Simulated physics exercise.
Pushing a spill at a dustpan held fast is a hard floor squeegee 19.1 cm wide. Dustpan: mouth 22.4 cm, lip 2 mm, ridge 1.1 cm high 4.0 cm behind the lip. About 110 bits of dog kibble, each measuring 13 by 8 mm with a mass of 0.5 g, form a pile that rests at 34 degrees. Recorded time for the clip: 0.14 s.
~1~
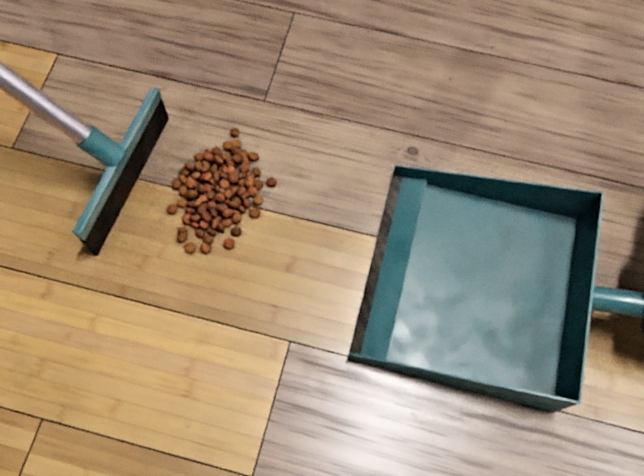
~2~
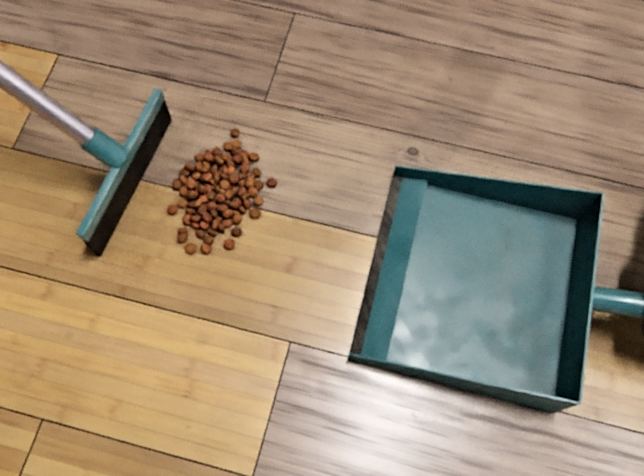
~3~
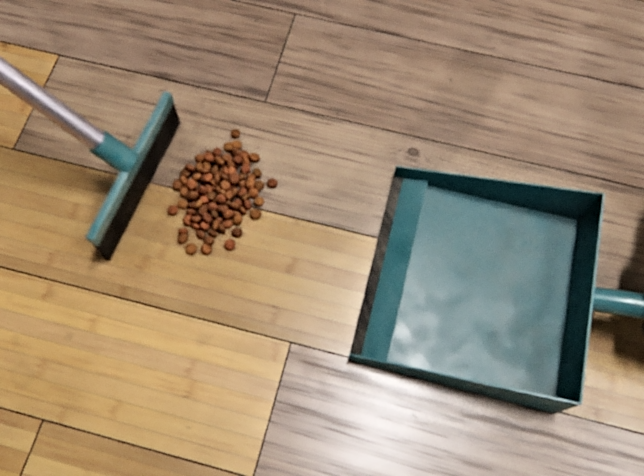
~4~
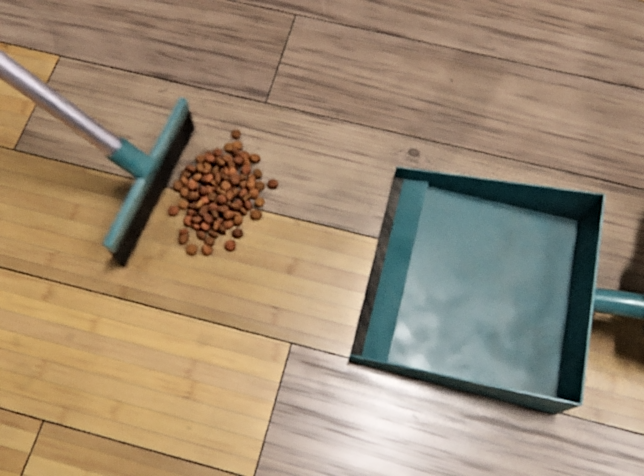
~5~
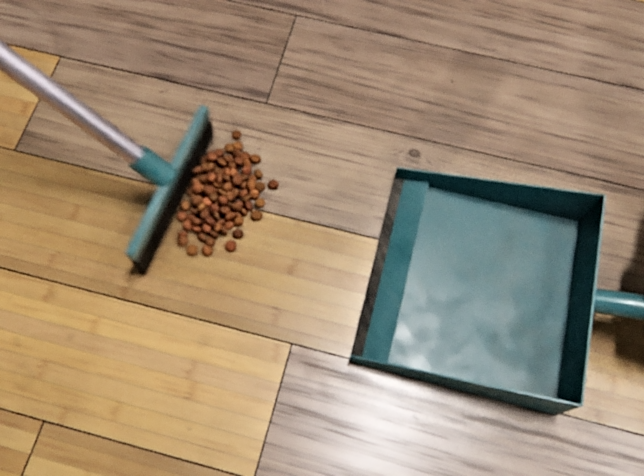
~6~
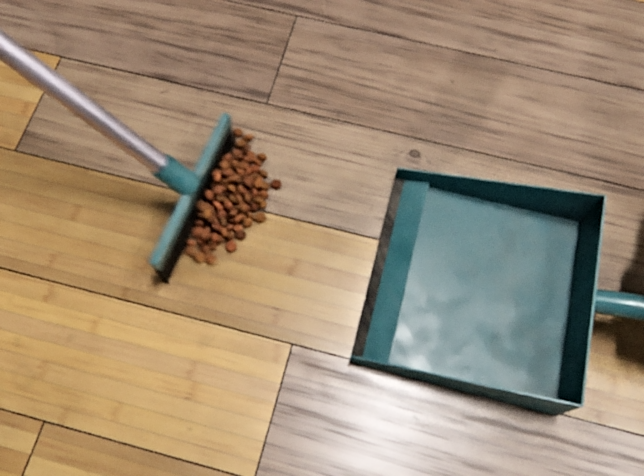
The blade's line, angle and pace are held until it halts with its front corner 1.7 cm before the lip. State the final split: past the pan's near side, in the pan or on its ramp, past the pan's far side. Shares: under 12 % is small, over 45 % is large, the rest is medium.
Past the pan's near side: A small share; in the pan or on its ramp: A large share; past the pan's far side: A small share.
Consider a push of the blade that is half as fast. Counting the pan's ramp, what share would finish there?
Roughly 40 in a hundred.
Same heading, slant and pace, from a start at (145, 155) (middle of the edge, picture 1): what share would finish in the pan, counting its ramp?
Around 50 %.
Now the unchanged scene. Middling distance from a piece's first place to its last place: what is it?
About 22 cm.
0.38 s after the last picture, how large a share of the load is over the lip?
Near 55 per cent so far.
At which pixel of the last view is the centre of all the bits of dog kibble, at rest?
Near (384, 264).
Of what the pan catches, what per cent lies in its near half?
Some 50 per cent.
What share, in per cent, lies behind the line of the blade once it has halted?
5 %.
Then, 0.10 s after the last picture, middle of the blade 11 cm from the lip; 0 % over the lip, far side 5 %, near side 0 %.
Then, 0.17 s after the last picture, middle of the blade 4 cm from the lip; 0 % over the lip, far side 5 %, near side 0 %.
Then, 0.38 s after the last picture, middle of the blade 3 cm from the lip; 55 % over the lip, far side 5 %, near side 0 %.
In the end, near side 0 %, pan 55 %, far side 5 %, in front of the lip or behind the blade 40 %.
